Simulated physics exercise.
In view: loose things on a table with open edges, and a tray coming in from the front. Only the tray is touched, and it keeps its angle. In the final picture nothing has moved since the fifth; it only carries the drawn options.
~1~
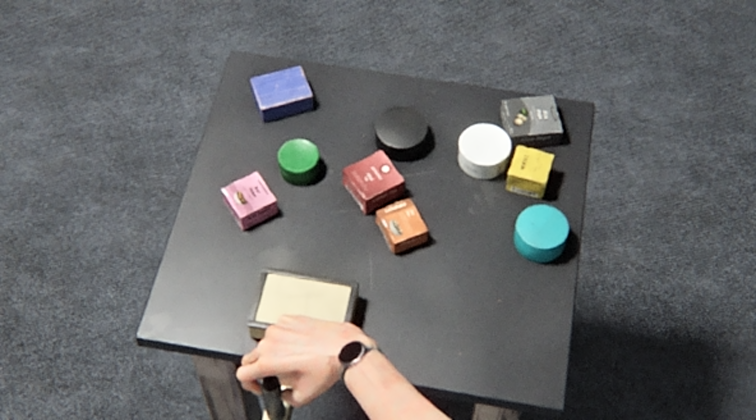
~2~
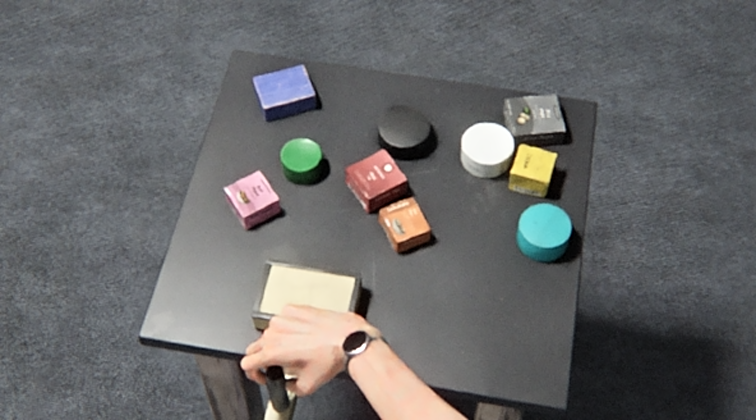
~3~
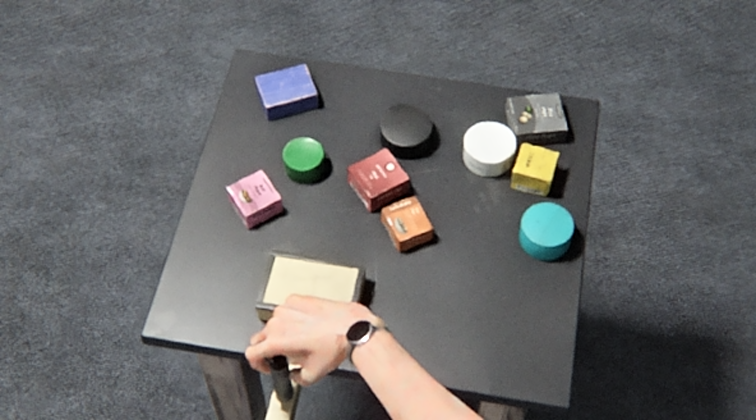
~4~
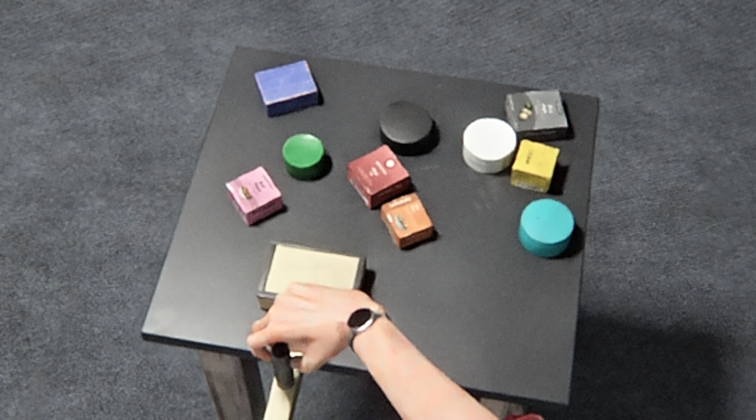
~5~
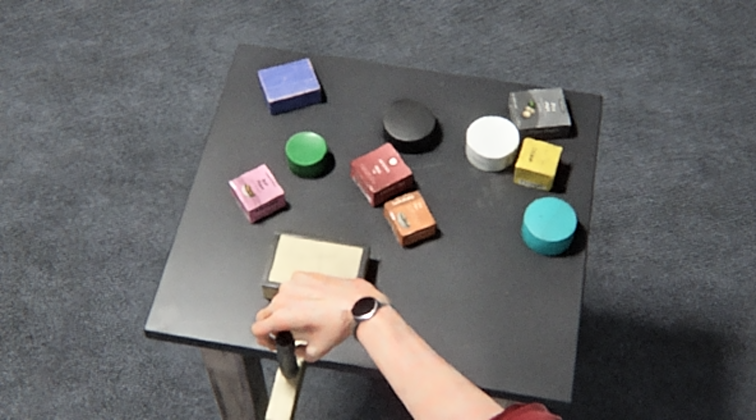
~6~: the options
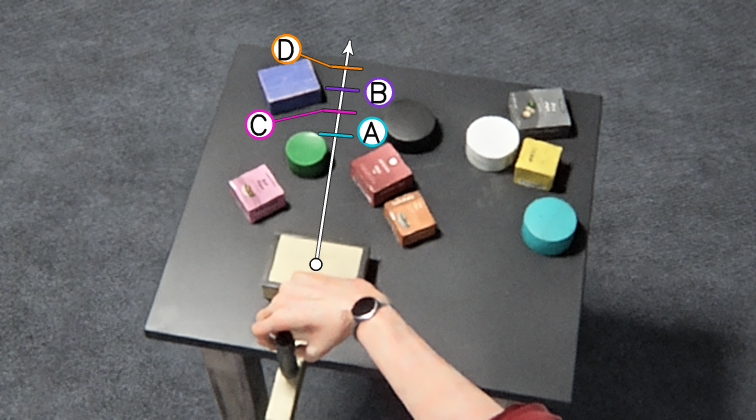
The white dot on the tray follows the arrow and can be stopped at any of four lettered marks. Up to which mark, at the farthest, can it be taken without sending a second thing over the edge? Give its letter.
The farthest such stop is B.
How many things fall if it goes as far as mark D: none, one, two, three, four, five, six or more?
By then, two.
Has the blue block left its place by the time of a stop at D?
Yes.
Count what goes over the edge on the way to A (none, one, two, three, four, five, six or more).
The count is none.
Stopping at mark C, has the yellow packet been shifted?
No.
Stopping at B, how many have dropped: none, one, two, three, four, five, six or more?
In all, none.
On the copy, A at (335, 135); B at (343, 89); C at (339, 112); D at (346, 68); the arrow from (316, 264) to (349, 42); the white dot at (316, 264).
On B. First, tray (327, 204); pink packet (255, 191); black tin (411, 123).
Then, tray (336, 141); black tin (424, 98); blue block (289, 80).
Finally, tray (343, 97); red box (378, 61); green jar (337, 58); none fallen.
By contrast, A is within the limit but short; C is within the limit but short; D drops two.
